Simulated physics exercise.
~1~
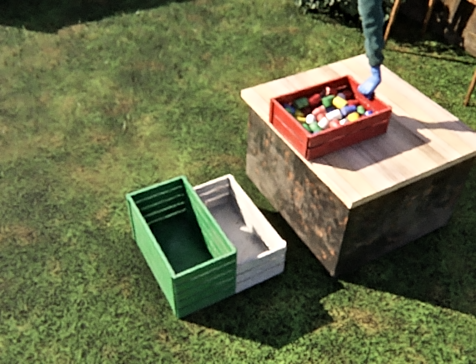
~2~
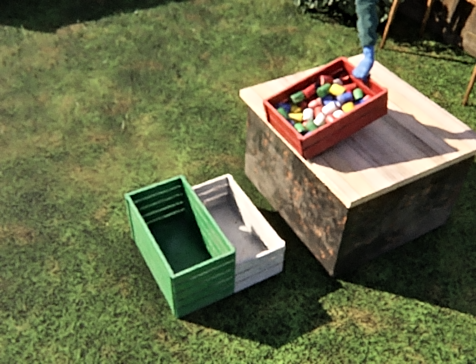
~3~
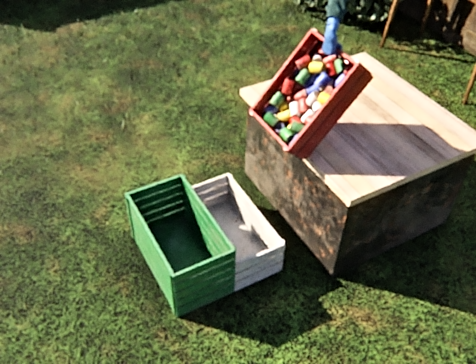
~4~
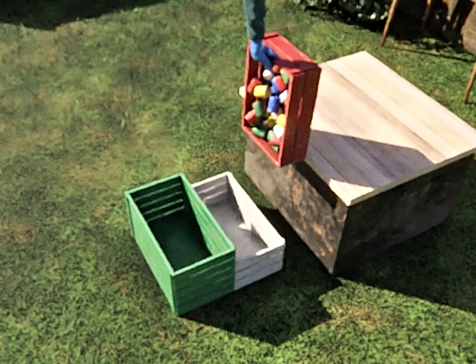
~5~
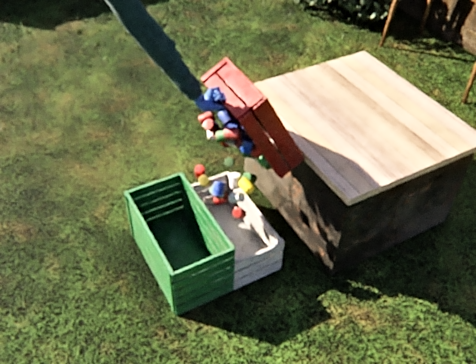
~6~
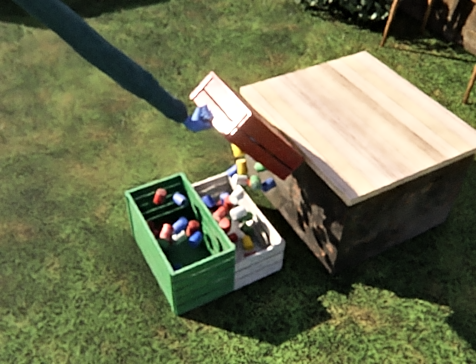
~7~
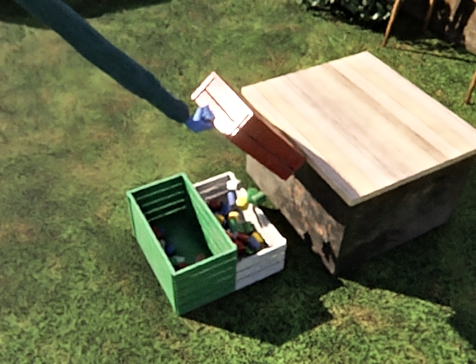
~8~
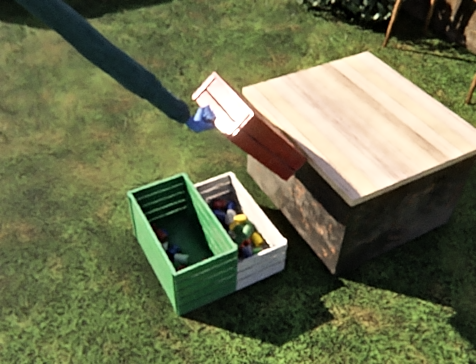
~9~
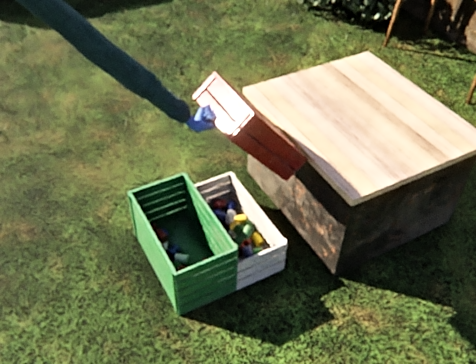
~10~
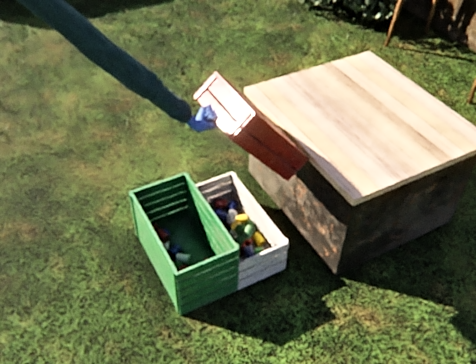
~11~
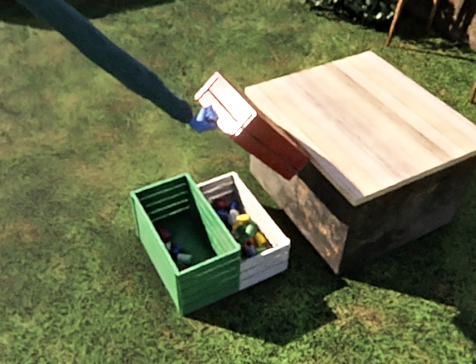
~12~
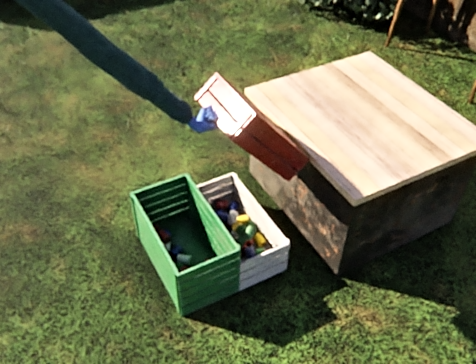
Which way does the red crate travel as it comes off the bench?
The red crate moves to the left, coming off the bench towards the boxes on the grass.
